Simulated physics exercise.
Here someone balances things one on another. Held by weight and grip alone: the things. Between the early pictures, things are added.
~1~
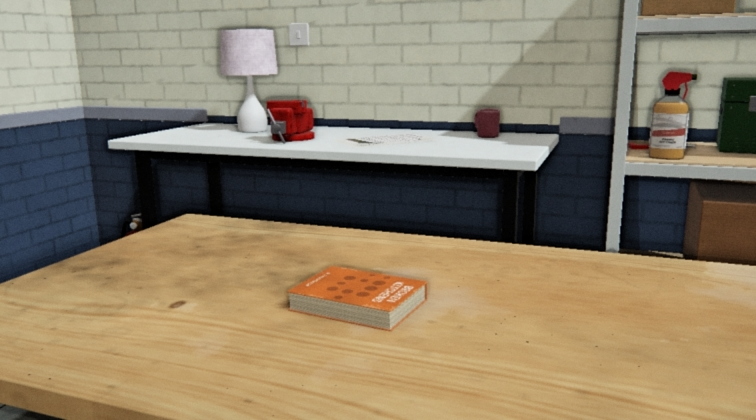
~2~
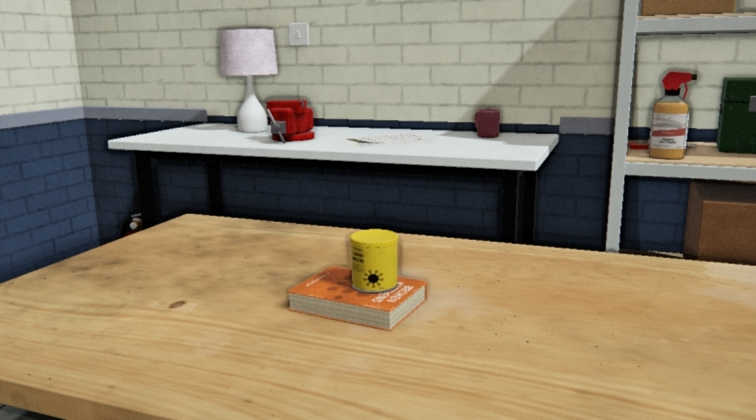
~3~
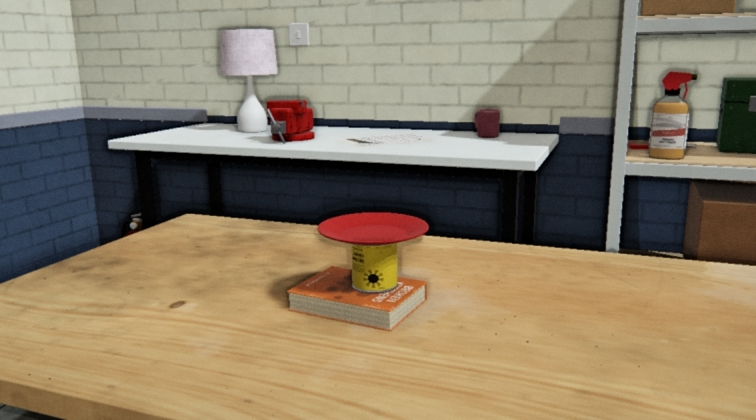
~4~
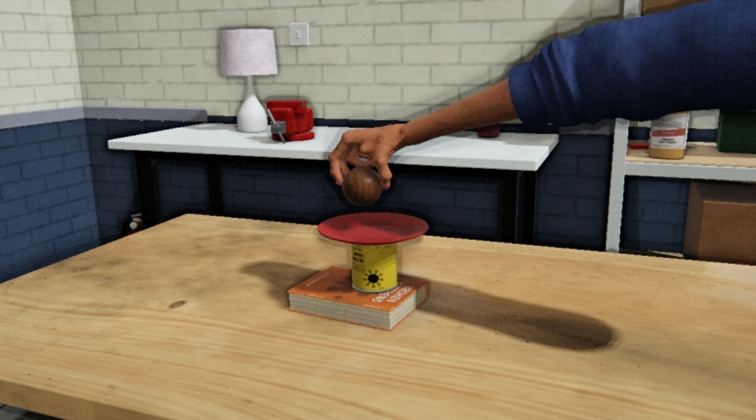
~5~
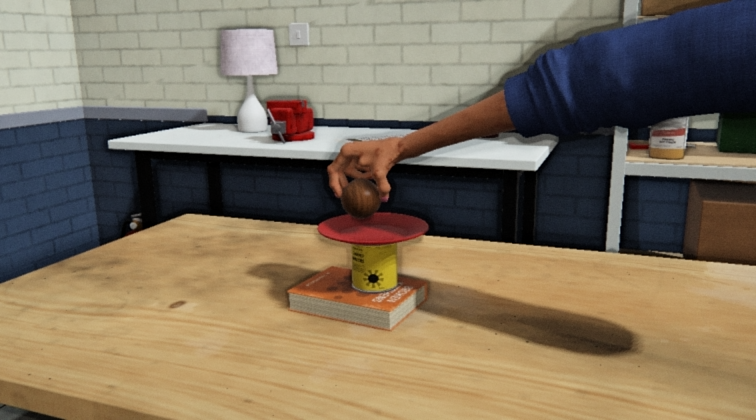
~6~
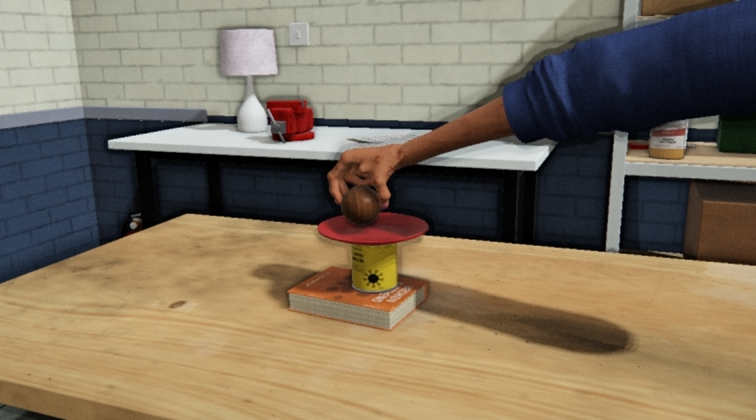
A hand at the end of a blue-sleeved arm reaches in from the right over a pale wooden table, seen from slightly above by a still camera in a brick-walled room with a white desk behind. An orange book appears alone, then a yellow pot on it and a red plate on top. The hand lowers a round brown onion onto the plate, keeping hold of it.
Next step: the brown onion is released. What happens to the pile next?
Watch - nothing tips or drops.
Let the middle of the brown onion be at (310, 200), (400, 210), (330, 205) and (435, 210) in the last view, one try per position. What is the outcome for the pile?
Case one: Falls over. Case two: Stable. Case three: Stable. Case four: Falls over.
Then, 0.30 s on from there, no change.
Then, 0.70 s on from there, brown onion resting near (361, 206).
In the end, all 4 unmoved. At the end, from the last picture's camera, brown onion near (361, 206). The pile holds.
